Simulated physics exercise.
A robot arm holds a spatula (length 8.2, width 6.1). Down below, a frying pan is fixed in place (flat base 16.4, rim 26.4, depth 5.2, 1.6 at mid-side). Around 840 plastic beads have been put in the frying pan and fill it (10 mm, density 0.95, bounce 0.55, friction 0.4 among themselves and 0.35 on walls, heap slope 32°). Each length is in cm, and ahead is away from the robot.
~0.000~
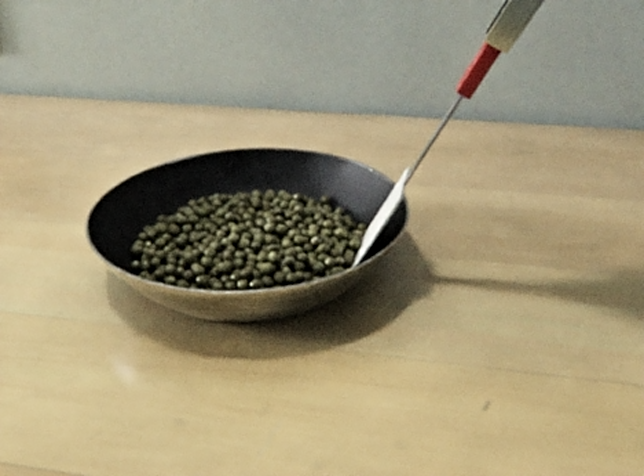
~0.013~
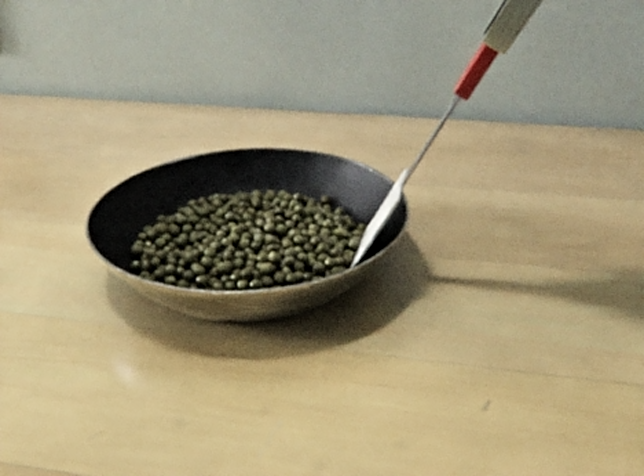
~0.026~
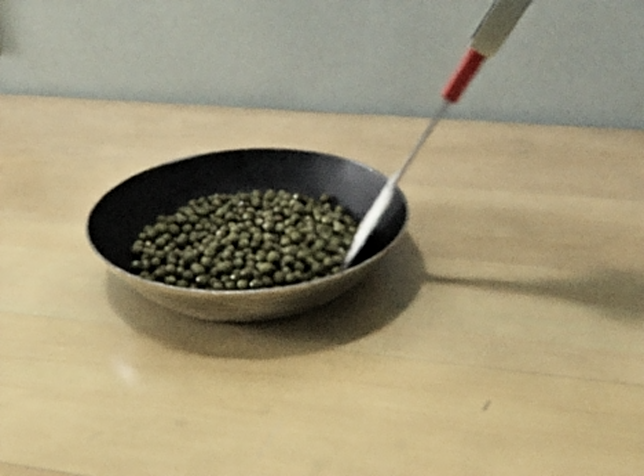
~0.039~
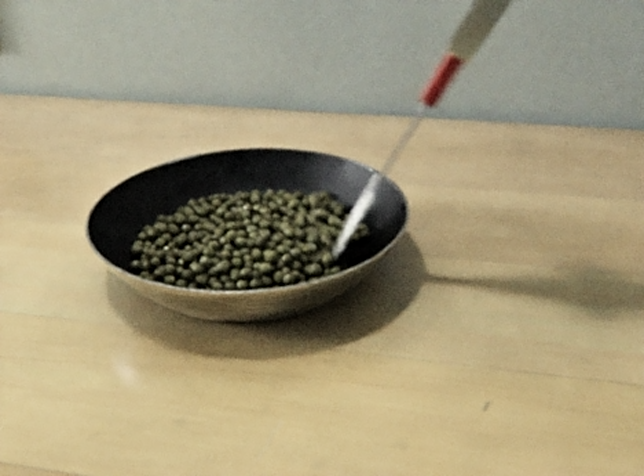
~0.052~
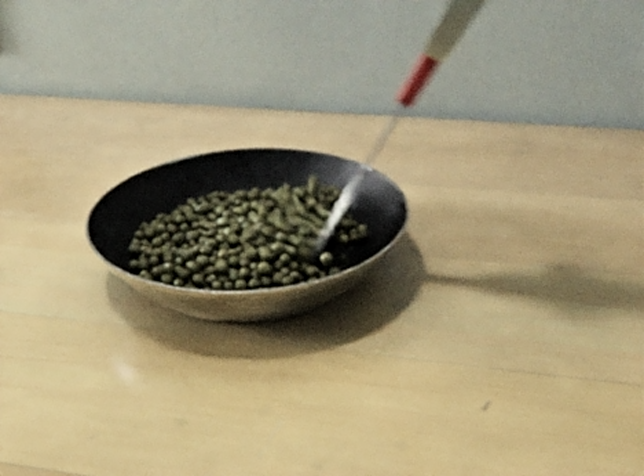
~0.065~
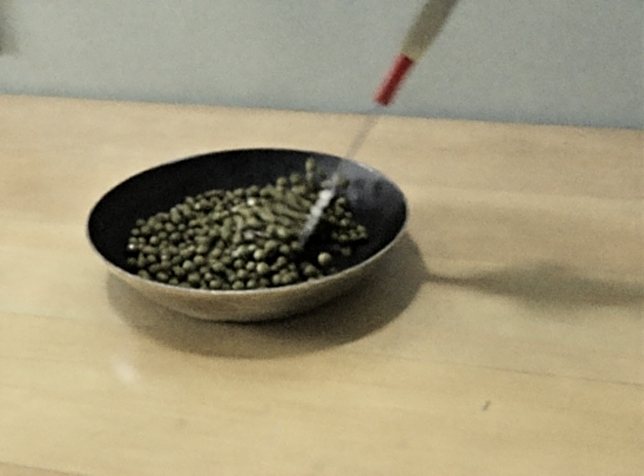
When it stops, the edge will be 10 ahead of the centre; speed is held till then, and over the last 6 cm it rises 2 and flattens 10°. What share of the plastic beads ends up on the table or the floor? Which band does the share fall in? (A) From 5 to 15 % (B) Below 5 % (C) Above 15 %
Above 15 % (C).
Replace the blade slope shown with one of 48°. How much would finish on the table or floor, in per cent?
Near 25 %.
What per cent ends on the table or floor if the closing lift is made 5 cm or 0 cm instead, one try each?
Close to 25 and 30 percent respectively.
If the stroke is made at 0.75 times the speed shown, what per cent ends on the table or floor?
20 %.
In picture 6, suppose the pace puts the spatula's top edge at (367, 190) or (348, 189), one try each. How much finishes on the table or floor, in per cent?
Near 20 per cent in the first try and near 20 per cent in the second.
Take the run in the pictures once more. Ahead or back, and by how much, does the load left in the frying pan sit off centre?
2.0 cm ahead.
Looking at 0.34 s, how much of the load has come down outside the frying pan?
Some 10 per cent.
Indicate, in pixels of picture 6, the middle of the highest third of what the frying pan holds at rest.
(222, 223).
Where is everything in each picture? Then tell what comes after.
In the first frame, spatula top edge at (405, 182), sloping 62°; upper third of the load around (256, 237), from x 135 to 365, top at y 195; 838 in the frying pan.
In the second frame, spatula top edge at (403, 183), sloping 62°; upper third of the load around (256, 237), from x 135 to 365, top at y 195.
In the third frame, spatula top edge at (393, 186), sloping 62°; upper third of the load around (257, 236), from x 135 to 365, top at y 195.
In the fourth frame, spatula top edge at (373, 189), sloping 62°; upper third of the load around (259, 233), from x 135 to 365, top at y 195.
In the fifth frame, spatula top edge at (352, 189), sloping 62°; upper third of the load around (261, 229), from x 135 to 365, top at y 180.
In the sixth frame, spatula top edge at (331, 188), sloping 62°; upper third of the load around (257, 225), from x 130 to 365, top at y 165; 838 in the frying pan.
By 0.10 s, sloping 62°, highest piece 9 above the table; 838 in the frying pan.
By 0.13 s, sloping 60°, highest piece 10 above the table; 837 in the frying pan, 1 on the blade or in flight.
By 0.34 s, sloping 52°, highest piece 19 above the table; 589 in the frying pan, 74 on the table or floor, 175 on the blade or in flight.
By 1.39 s, sloping 52°, highest piece 4 above the table; 589 in the frying pan, 249 on the table or floor.
Final count, 589 in the frying pan, 249 on the table or floor. That is 30 % on the table or floor.
